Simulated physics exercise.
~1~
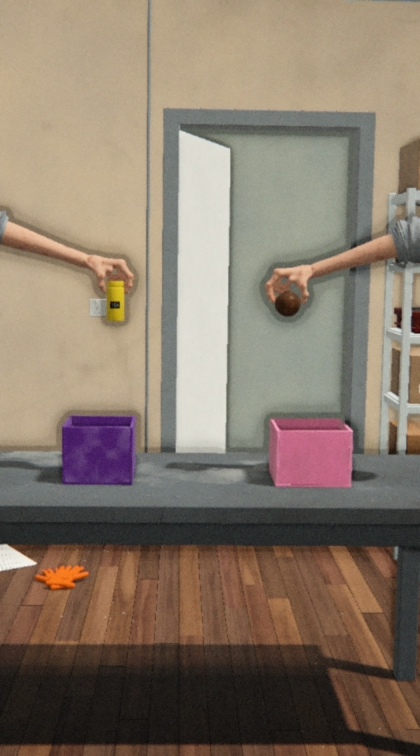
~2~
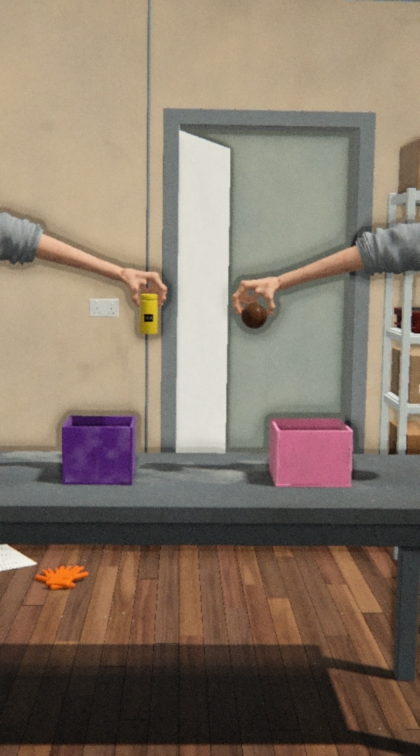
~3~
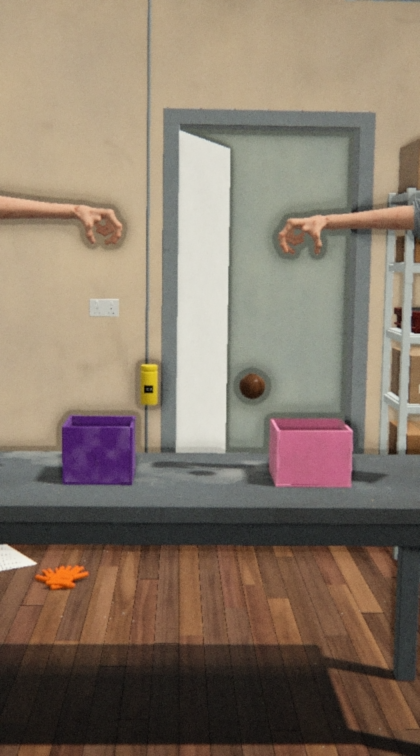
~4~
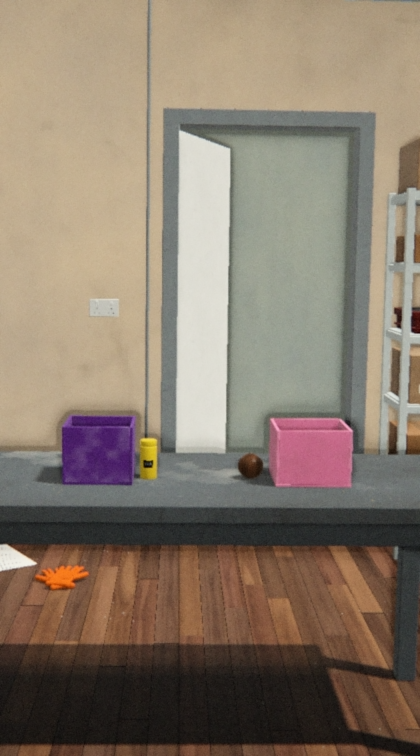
Two hands reach in from opposite sides above a dark grey table, seen from the front in a room with beige walls, a grey-framed door and a wooden floor. The left hand holds a yellow shaker over an open purple crate, while the right holds a round brown onion over a pink one. Both hands move inward, carrying the things over the gap between the crates, then let go and draw back. The shaker drops upright as the onion falls alongside the pink crate. Both miss the openings and end on the table between the crates, the shaker standing beside the purple one.
